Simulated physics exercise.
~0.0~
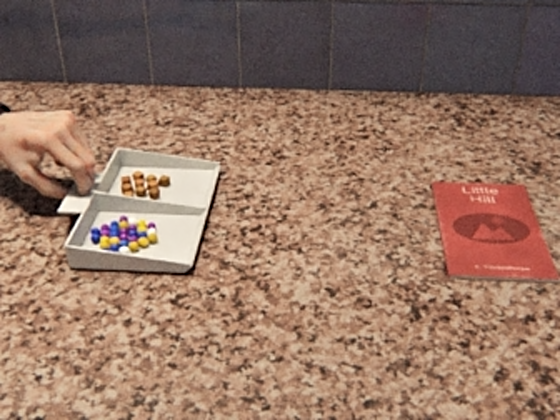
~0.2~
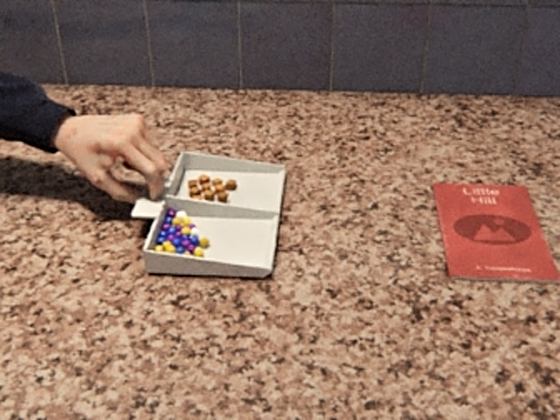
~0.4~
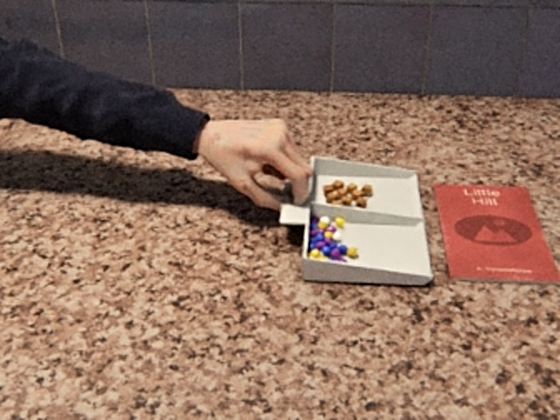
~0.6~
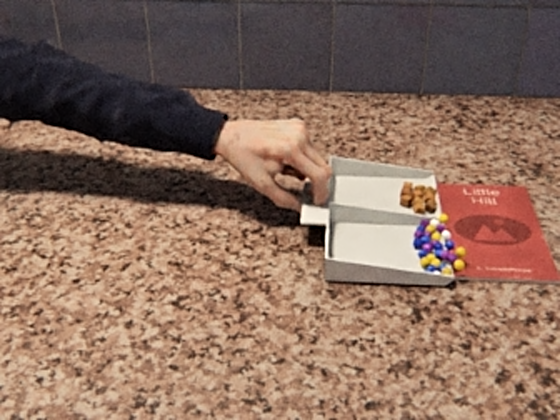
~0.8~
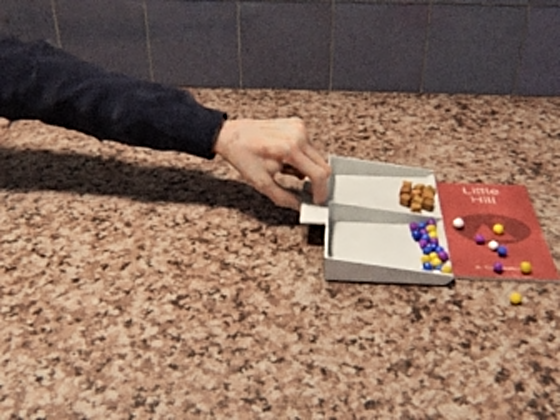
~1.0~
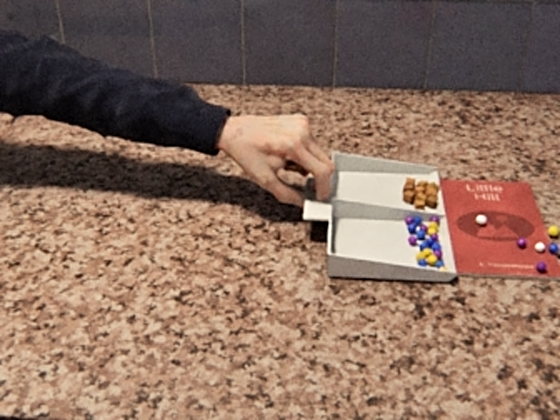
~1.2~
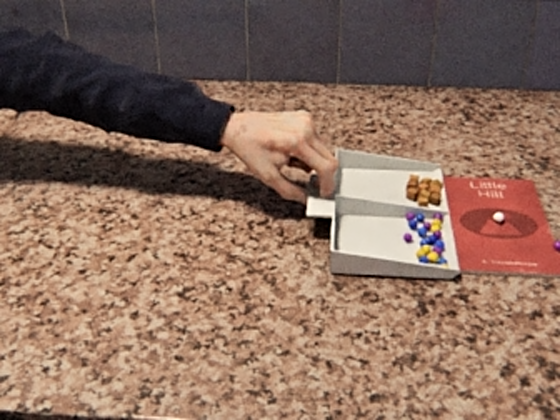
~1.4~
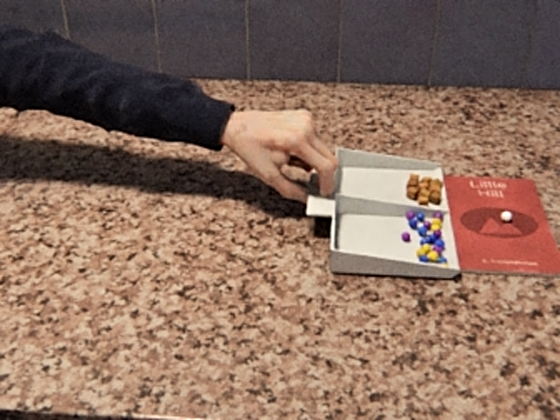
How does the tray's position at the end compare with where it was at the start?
The tray starts on the left side of the counter, well away from the red book, and ends farther right, up against the book's left edge.
